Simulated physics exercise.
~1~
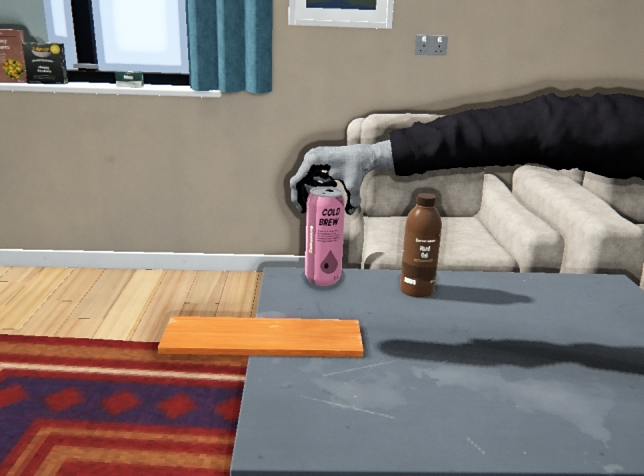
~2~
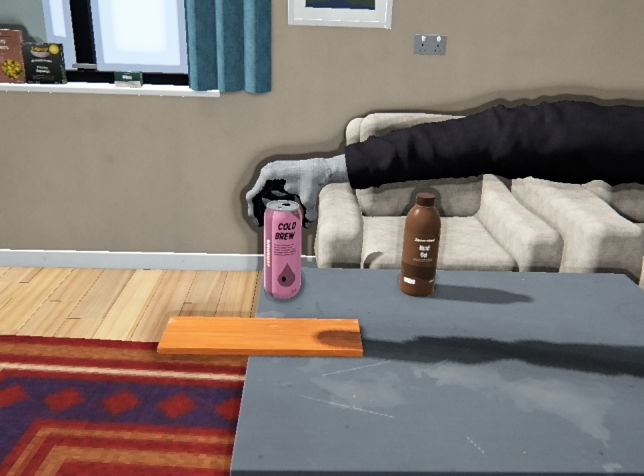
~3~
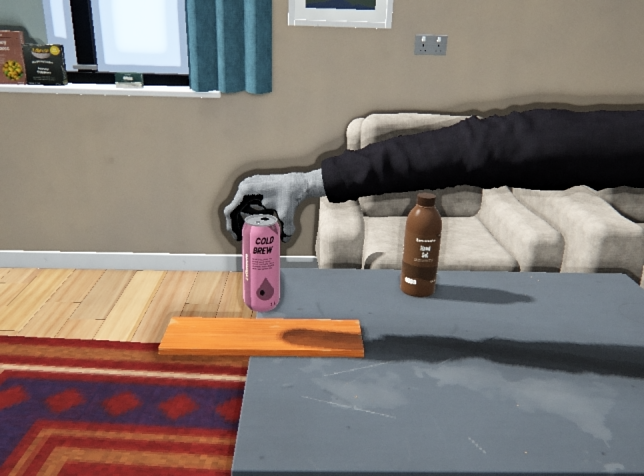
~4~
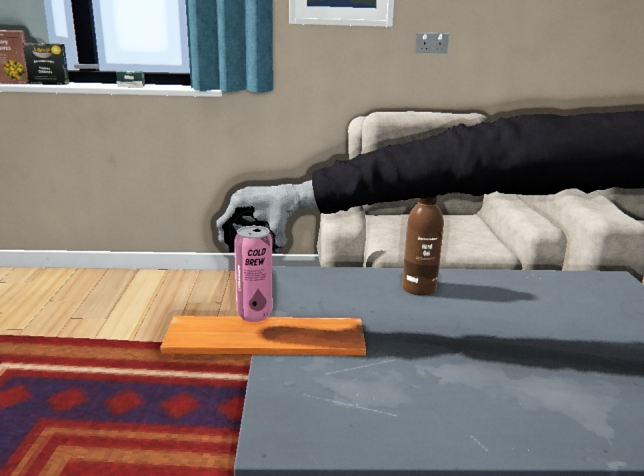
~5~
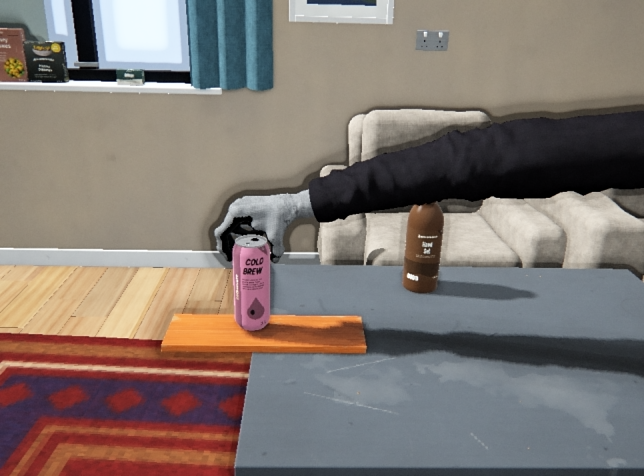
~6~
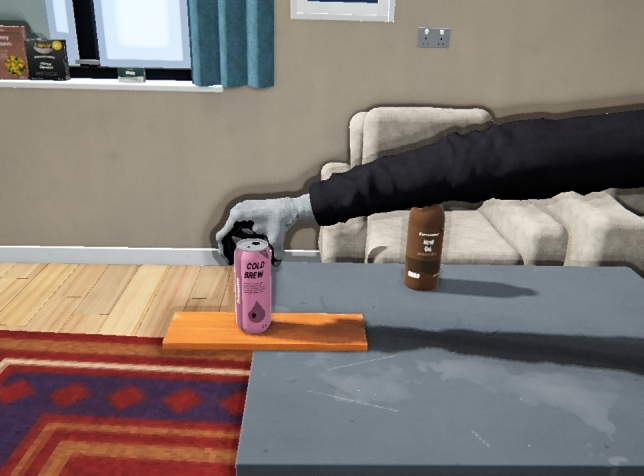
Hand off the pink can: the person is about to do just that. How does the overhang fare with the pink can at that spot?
In the end the overhang stays on the table.
Then, 0.60 s on from there, no change.
Then, 1.30 s on from there, pink can resting near (253, 287).
In the end, all 3 unmoved. At the end, from the last picture's camera, pink can near (253, 287). The board holds.
